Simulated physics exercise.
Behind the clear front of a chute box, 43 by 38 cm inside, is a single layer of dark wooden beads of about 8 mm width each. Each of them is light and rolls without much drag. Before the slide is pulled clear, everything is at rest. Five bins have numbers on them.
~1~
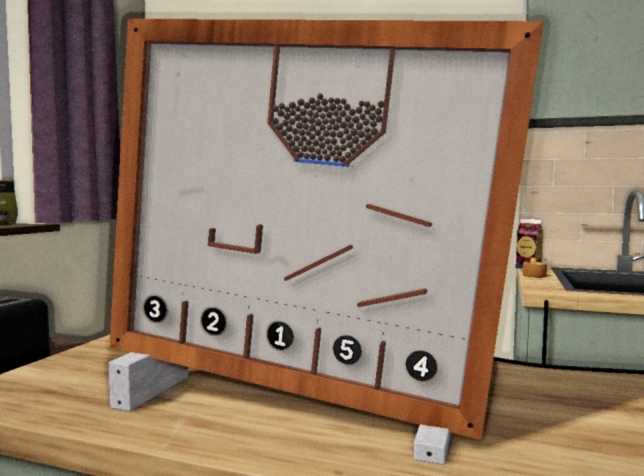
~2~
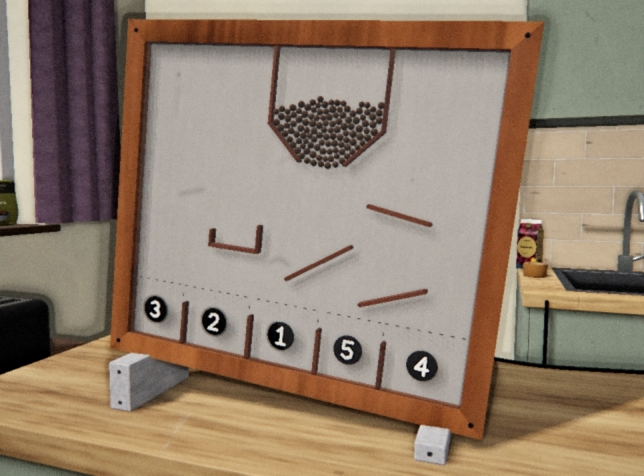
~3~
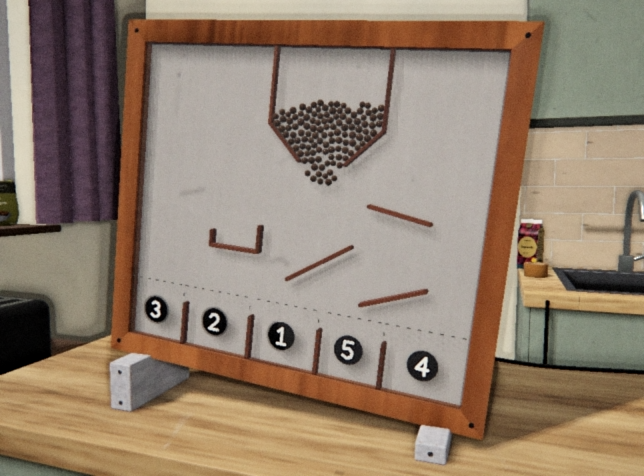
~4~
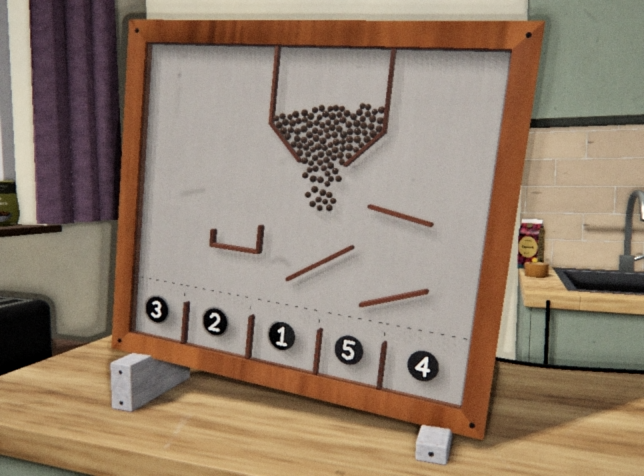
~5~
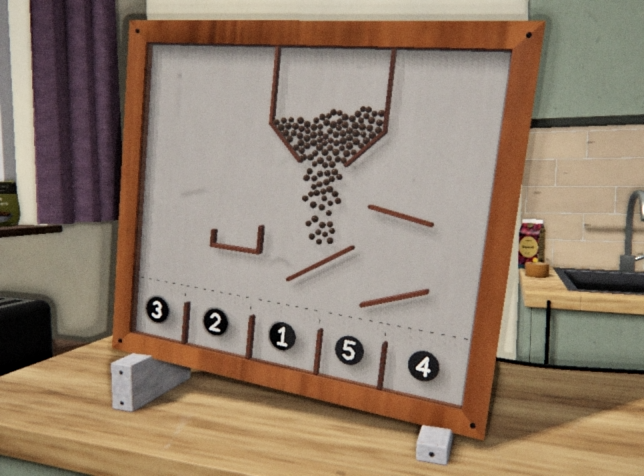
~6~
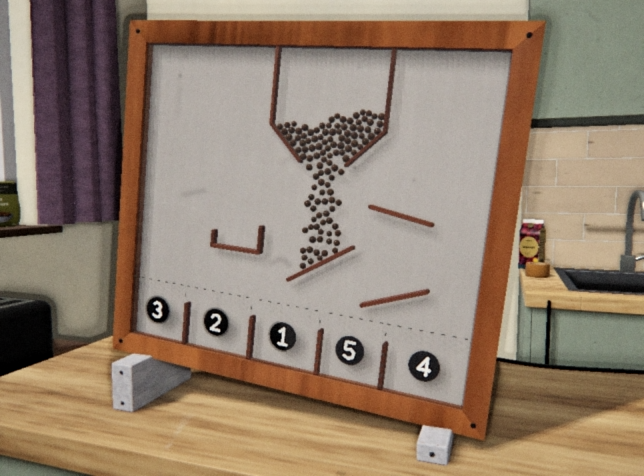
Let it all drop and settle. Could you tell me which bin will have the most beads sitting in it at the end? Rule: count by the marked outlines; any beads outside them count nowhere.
That would be 2.
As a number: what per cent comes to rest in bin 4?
Close to 0 per cent of the load rests there.
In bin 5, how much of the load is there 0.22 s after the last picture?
About 0 percent of the load.
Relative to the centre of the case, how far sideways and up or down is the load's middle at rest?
The middle sits around 7 cm left of it and 16 cm below it.
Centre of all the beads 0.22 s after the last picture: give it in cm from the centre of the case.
I'd put it near 1 centimetres to the left and 6 centimetres below.
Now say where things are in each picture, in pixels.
The first frame shows tilted 6° clockwise; about 120 beads; beads centred (330, 128); no. 1 (280, 336), no. 2 (214, 321), no. 3 (155, 309), no. 4 (421, 366), no. 5 (347, 350); slide (296, 160) to (347, 165).
The second frame shows beads centred (324, 130); 4 out, bottom bead (328, 166).
The third frame shows beads centred (324, 135); 11 out, bottom bead (328, 182).
The fourth frame shows beads centred (330, 145); 23 out, bottom bead (320, 208).
The fifth frame shows beads centred (325, 152); 36 out, bottom bead (319, 242).
The sixth frame shows beads centred (328, 172); 46 out, bottom bead (303, 266); wall ends (188, 304), (253, 317), (321, 331), (385, 344), (289, 279) to (352, 248), (215, 231) to (262, 227).
Then, 0.10 s later than the last picture, no. 2, 5 %.
Then, 0.22 s later than the last picture, no. 1, 10 %, no. 2, 25 %.
Then, 0.45 s later than the last picture, no. 1, 20 %, no. 2, 55 %.
All still 1.4 s after it, no. 1, 30 %, no. 2, 65 %, no. 3, 0 %, no. 4, 0 %, no. 5, 5 %.
